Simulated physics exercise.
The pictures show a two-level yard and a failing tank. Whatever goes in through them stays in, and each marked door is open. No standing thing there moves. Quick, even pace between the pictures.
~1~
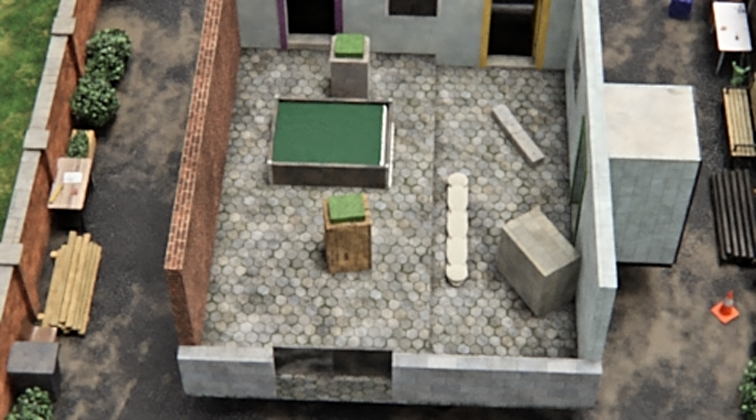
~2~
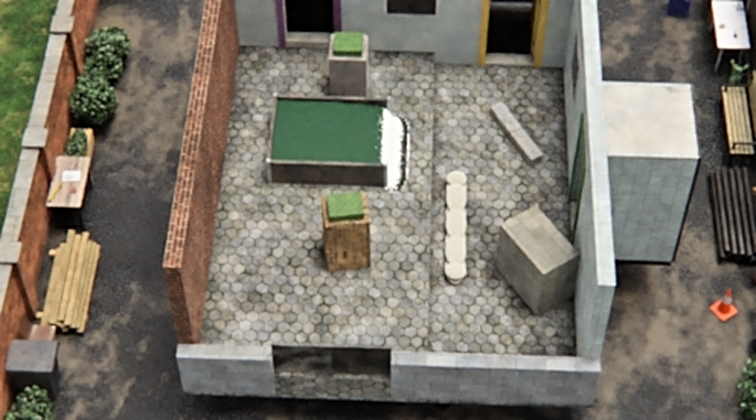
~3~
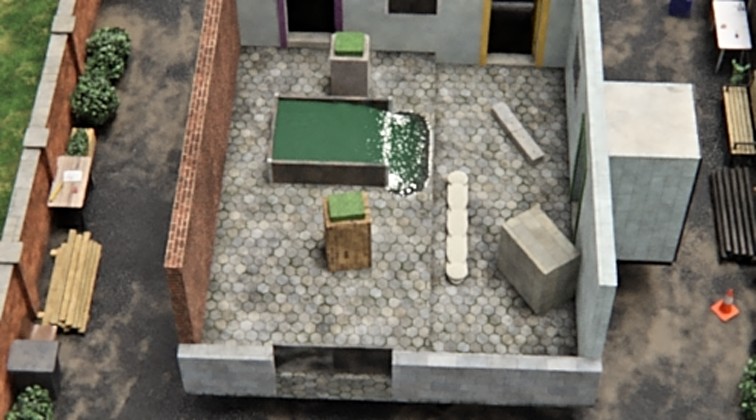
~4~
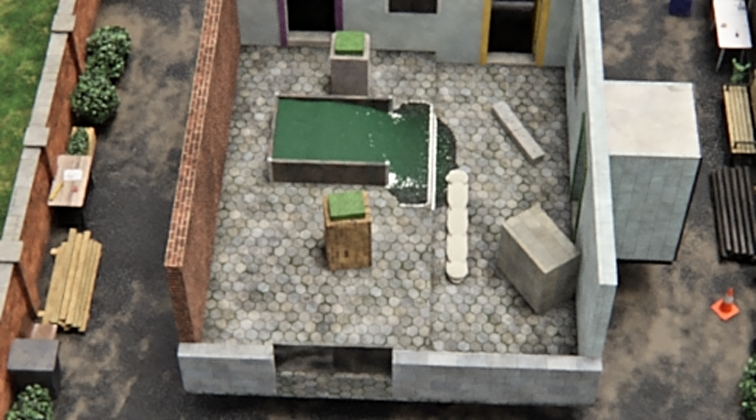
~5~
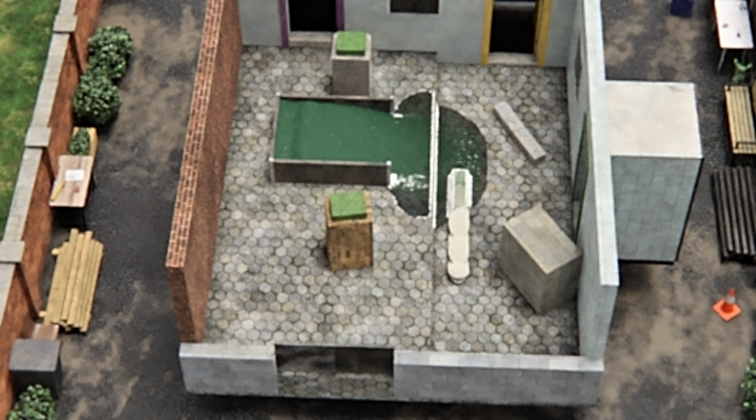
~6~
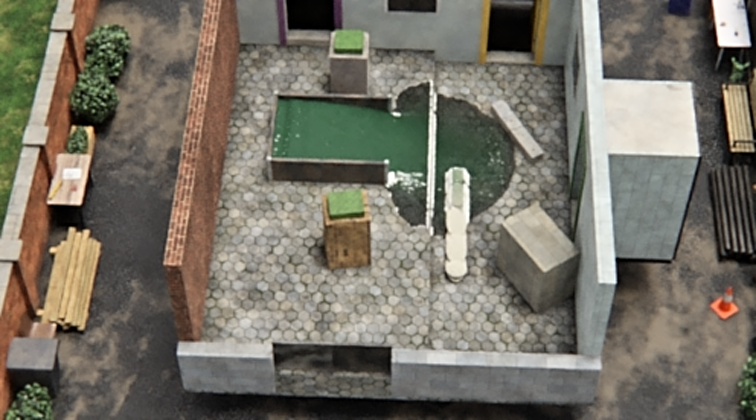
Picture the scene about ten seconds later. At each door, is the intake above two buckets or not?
The green door surpasses two buckets; the purple door does not surpass two buckets; the yellow door surpasses two buckets.
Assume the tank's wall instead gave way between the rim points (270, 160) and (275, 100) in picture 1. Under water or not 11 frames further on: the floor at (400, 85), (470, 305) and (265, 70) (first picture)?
Bone-dry, bone-dry, submerged.
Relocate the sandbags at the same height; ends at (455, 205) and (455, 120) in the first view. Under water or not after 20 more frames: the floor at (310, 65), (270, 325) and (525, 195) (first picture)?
Spared, spared, submerged.
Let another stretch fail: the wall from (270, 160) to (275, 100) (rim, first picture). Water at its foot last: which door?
It's the green door.
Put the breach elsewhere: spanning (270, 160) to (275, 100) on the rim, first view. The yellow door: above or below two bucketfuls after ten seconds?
What follows is that yellow doesn't reach it.
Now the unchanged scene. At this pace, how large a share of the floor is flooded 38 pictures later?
Near 45 in a hundred.
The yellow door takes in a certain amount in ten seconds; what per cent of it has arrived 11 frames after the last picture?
I'd say some 0 per cent.
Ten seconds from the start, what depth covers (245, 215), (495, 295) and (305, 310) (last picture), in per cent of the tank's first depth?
Readings in sequence: 0, 18, 0 percent.
A moment on, water covers 20 % of the floor; the green door not reached, the purple door not reached, the yellow door not reached.
Next, water covers 30 % of the floor; the green door under two buckets in, the purple door not reached, the yellow door wet at the sill, nothing in.
Then, water covers 35 % of the floor; the green door over two buckets in, the purple door not reached, the yellow door under two buckets in.
Later, water covers 45 % of the floor; the green door over two buckets in, the purple door not reached, the yellow door over two buckets in.
In the end, water covers 45 % of the floor; the green door far over two buckets in, the purple door not reached, the yellow door over two buckets in.
